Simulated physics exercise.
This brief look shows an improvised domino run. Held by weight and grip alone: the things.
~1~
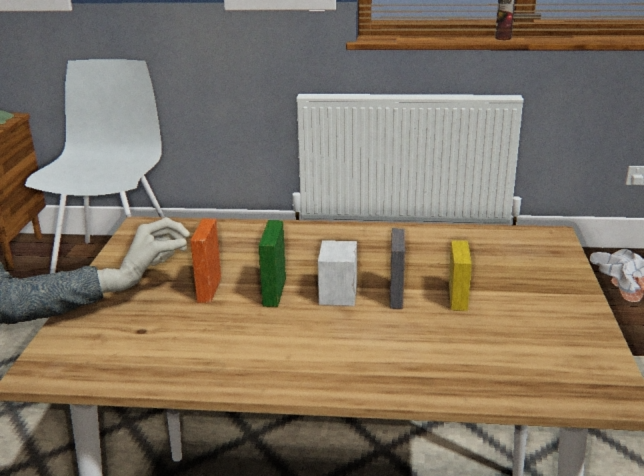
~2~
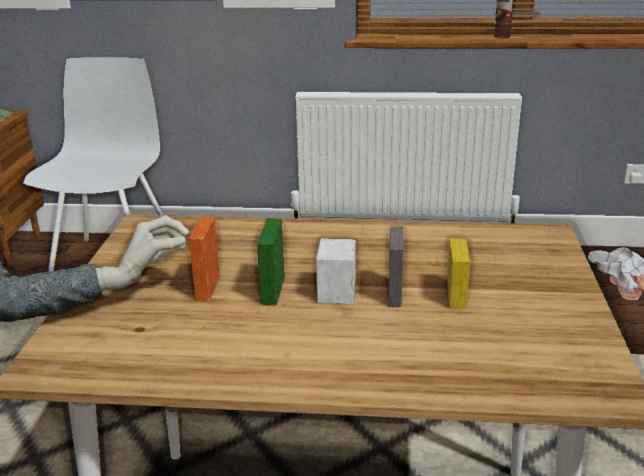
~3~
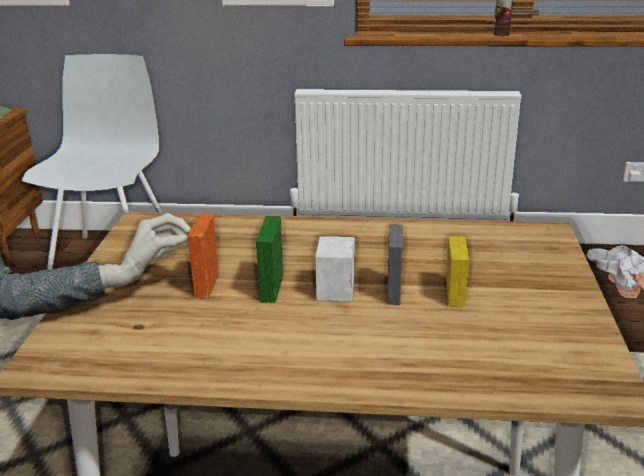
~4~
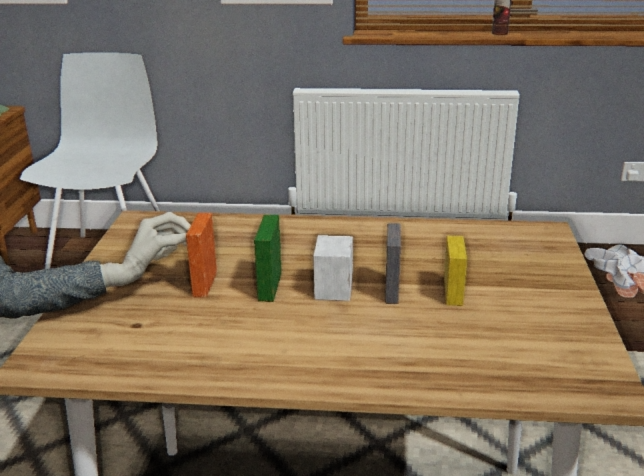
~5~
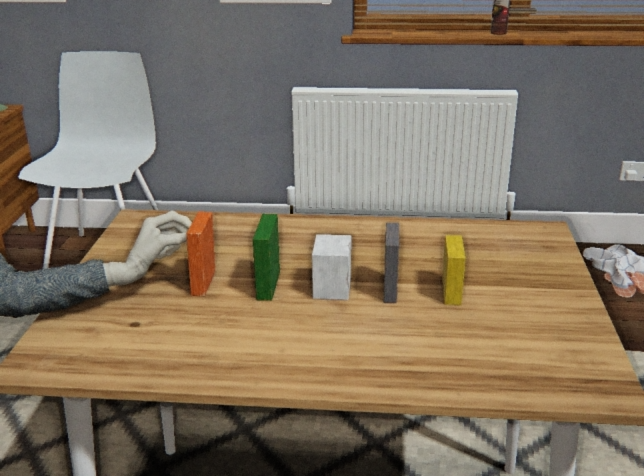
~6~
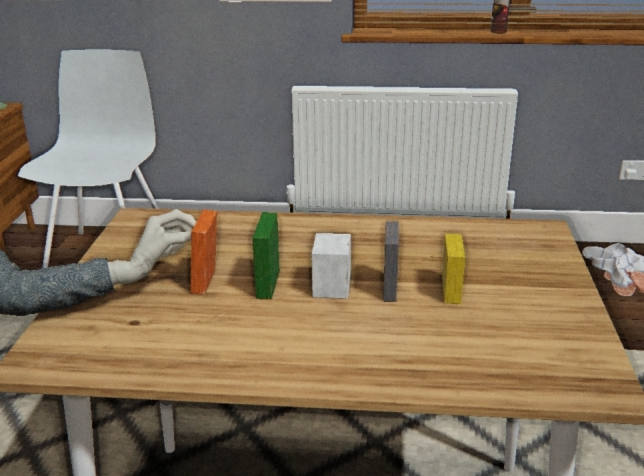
A hand in a grey sleeve stayed beside an orange block at the left of a spaced row on a wooden table, then nudged it slightly to the right while the other four pieces stood still.
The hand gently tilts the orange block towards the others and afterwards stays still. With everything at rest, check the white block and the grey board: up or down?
The white block is up. The grey board is up.
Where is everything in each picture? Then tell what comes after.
The first frame shows white block (338, 273); grey board (397, 268).
The second frame shows green board (272, 261).
The third frame shows green board (271, 259).
The fourth frame shows green board (269, 258).
The fifth frame shows orange block 2° over; green board (267, 257).
The sixth frame shows orange block 6° over; white block (332, 266); grey board (391, 261).
Then, 0.30 s on from there, orange block 32° over.
Then, 0.50 s on from there, orange block 67° over; green board turned 27° from how it was put.
Then, 0.60 s on from there, orange block 73° over; green board turned 37° from how it was put.
In the end, toppled on the table, green board; the other 2 unmoved. At the end, from the last picture's camera, white block near (333, 265), grey board near (391, 261).
